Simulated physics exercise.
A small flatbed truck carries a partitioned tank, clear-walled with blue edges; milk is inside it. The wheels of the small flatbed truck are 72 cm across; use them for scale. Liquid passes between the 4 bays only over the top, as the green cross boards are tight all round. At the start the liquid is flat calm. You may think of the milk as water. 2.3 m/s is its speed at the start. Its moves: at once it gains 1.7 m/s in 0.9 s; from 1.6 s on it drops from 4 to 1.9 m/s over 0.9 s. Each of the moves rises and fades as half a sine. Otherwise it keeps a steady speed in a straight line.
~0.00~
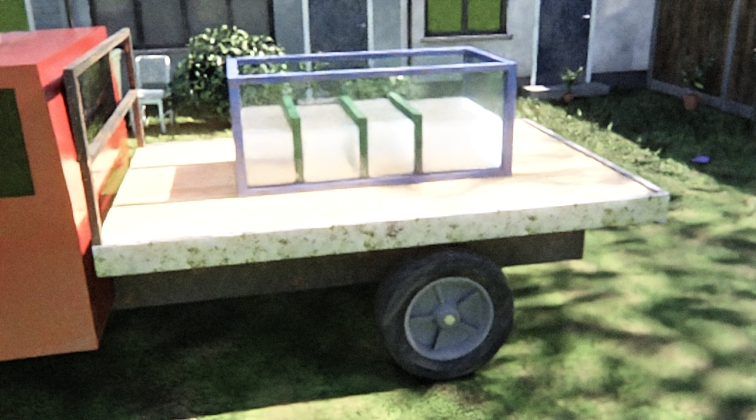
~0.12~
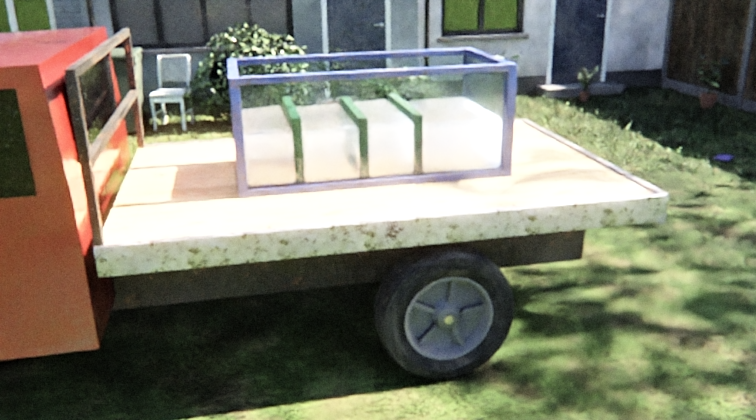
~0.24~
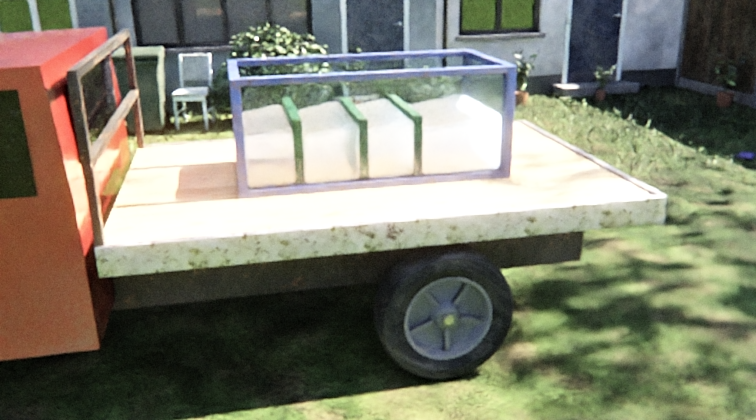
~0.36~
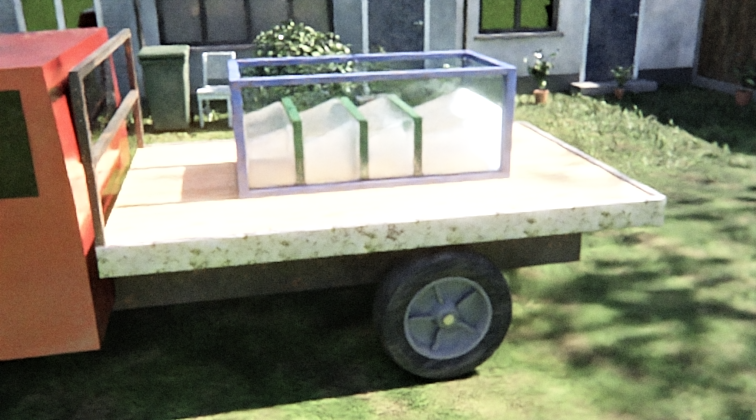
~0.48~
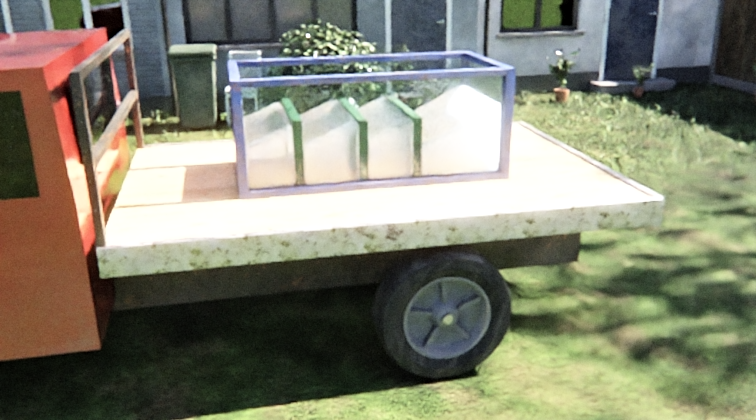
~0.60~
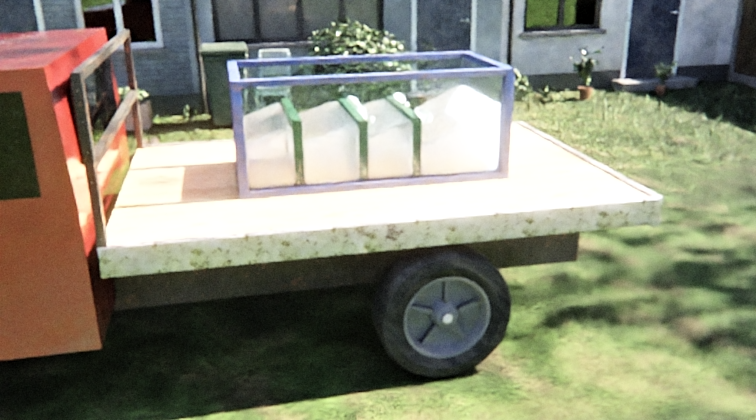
On a grassy yard beside a house, a small orange flatbed truck moves left carrying a clear, blue-edged tank of milk; the milk, nearly level at first, tilts into slanted surfaces between green dividers, higher toward the right.
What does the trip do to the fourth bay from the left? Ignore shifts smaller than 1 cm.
Most likely it gives away liquid.
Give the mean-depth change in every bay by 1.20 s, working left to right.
In cm: 0, 1 down, 0, 0.
After 1.20 s left to right it is 29, 28, 29, 29 cm deep.
After 2.10 s left to right it is 29, 29, 31, 27 cm deep.
After 3.00 s left to right it is 29, 30, 32, 27 cm deep.
After 5.49 s left to right it is 29, 31, 32, 27 cm deep.
